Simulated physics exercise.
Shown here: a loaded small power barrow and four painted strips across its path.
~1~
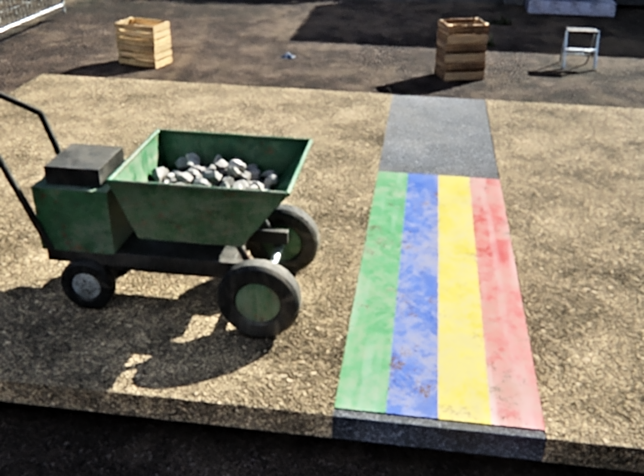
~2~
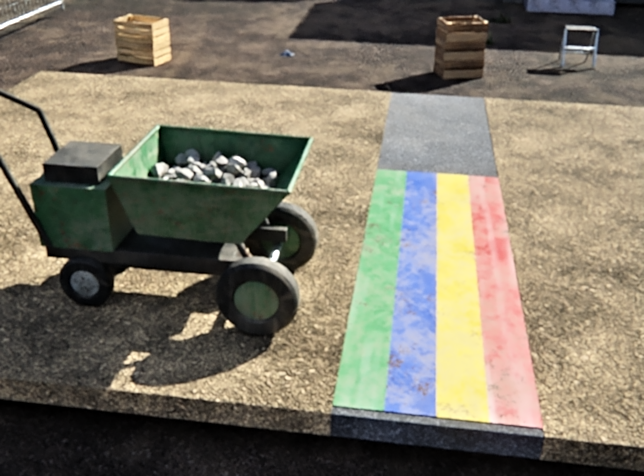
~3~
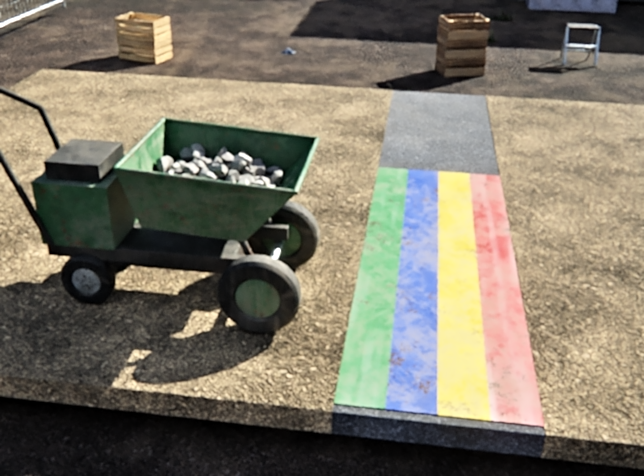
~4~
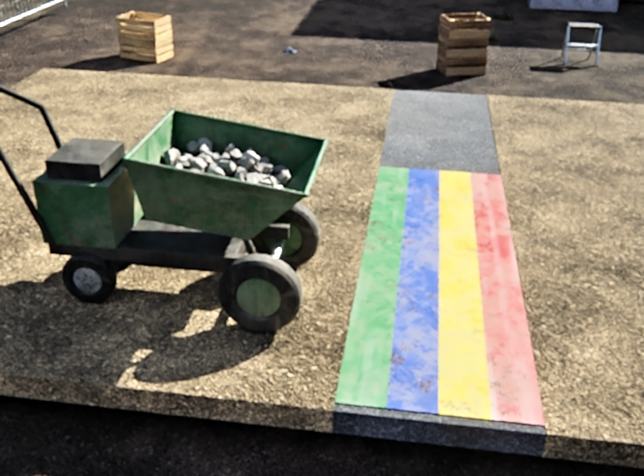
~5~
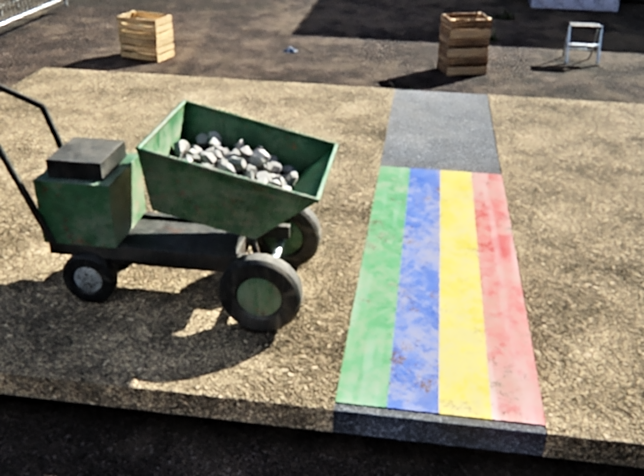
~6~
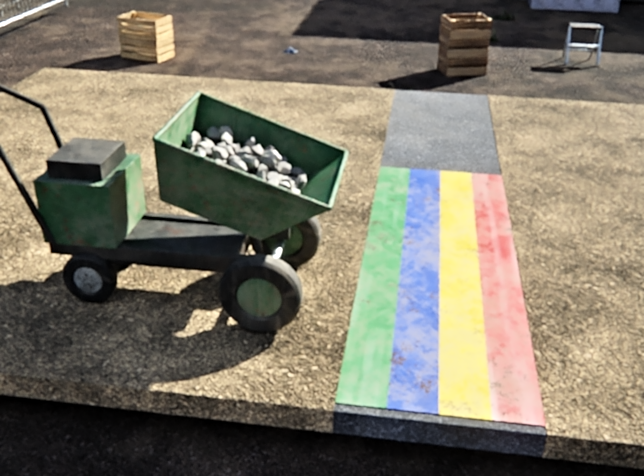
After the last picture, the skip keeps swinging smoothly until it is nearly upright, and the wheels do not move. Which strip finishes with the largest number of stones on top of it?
The blue strip.
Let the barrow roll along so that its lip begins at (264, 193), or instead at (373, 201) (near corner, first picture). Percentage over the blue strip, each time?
About 30 %, then 0 %.
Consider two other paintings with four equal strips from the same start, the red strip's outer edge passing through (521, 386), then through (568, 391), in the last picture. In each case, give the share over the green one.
Roughly 10 % and 20 %.
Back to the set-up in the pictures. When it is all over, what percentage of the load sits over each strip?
Shares by strip - green: 15 per cent; blue: 40 per cent; yellow: 20 per cent; red: 5 per cent.
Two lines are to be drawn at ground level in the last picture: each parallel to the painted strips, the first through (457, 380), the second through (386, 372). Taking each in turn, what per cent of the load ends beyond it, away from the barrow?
Close to 10 and 70 per cent respectively.
Shortly afterwards, skip tipped steeply; the whole lot in the skip.
Next, skip tipped right over; the bulk in the skip; only a few over the green strip; near a quarter over the blue strip; only a few over the yellow strip.
Some moments later, skip tipped right over; near a quarter in the skip; a little over the green strip; near a third over the blue strip; near a quarter over the yellow strip; only a few over the red strip; only a few off the paint.
In the end, skip tipped right over; near a quarter in the skip; a little over the green strip; near a third over the blue strip; near a quarter over the yellow strip; only a few over the red strip; only a few off the paint.
